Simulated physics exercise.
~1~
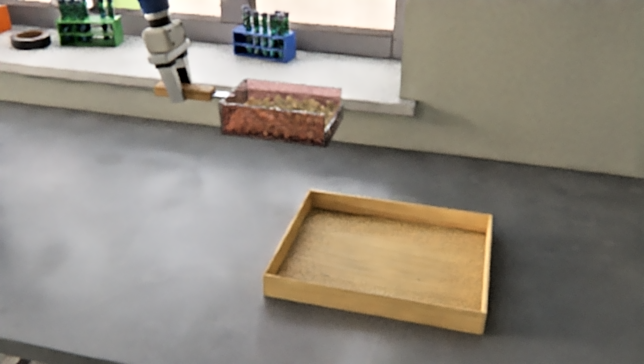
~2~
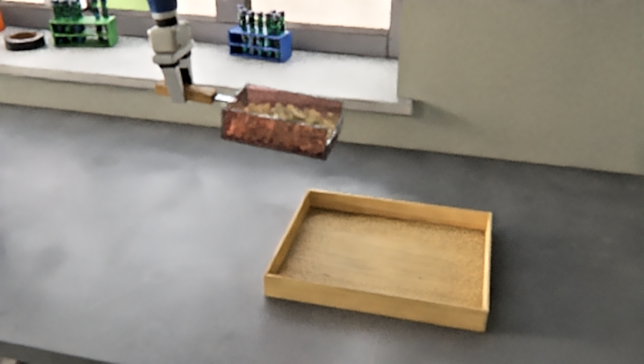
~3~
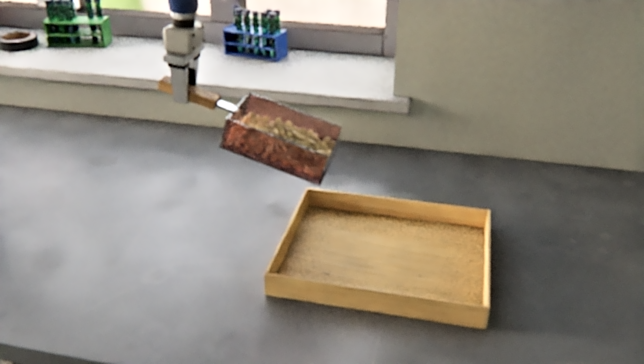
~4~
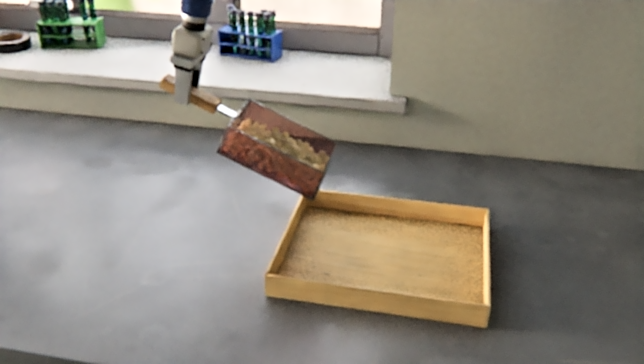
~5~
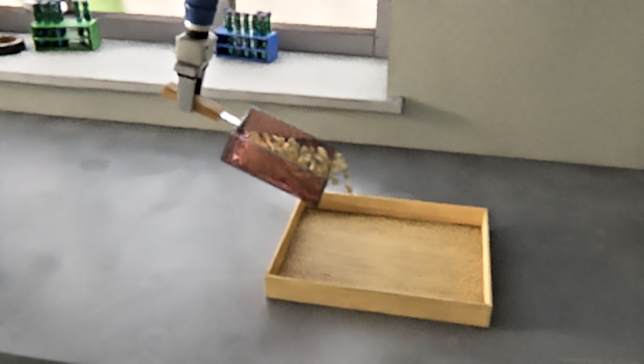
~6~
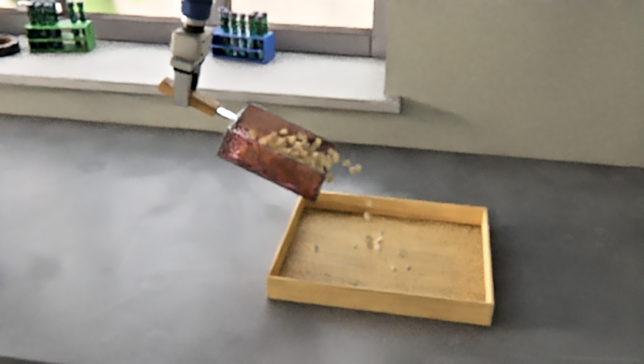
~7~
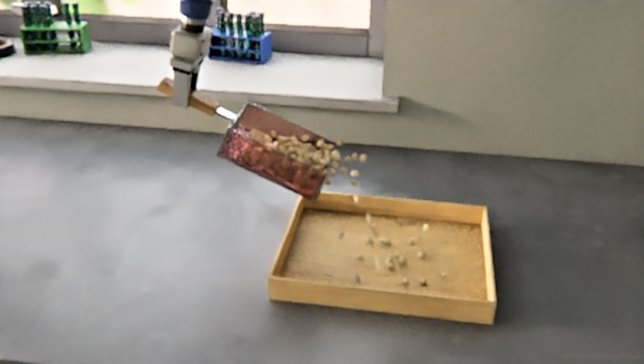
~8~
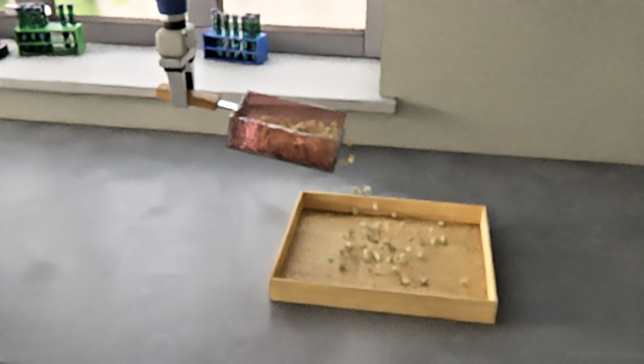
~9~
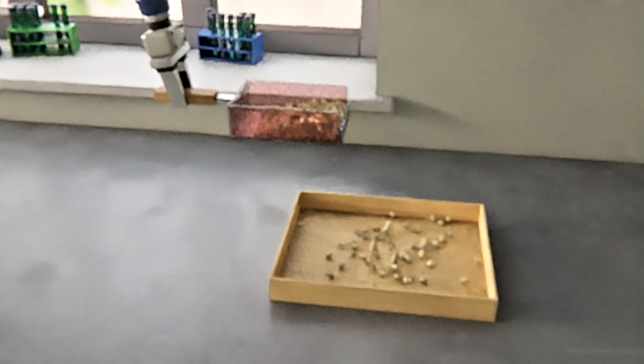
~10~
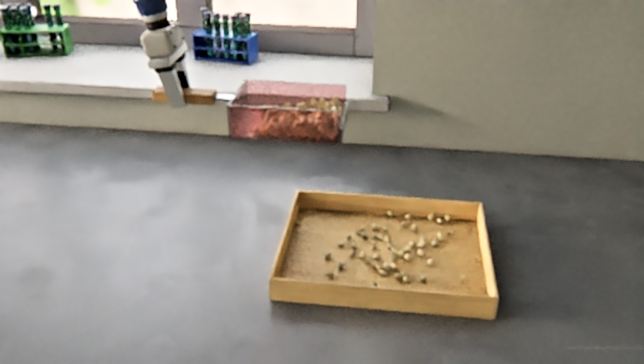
Robot arm lowering and tipping a reddish transparent box, spilling some beans into a wooden tray, then levelling it still partly full.
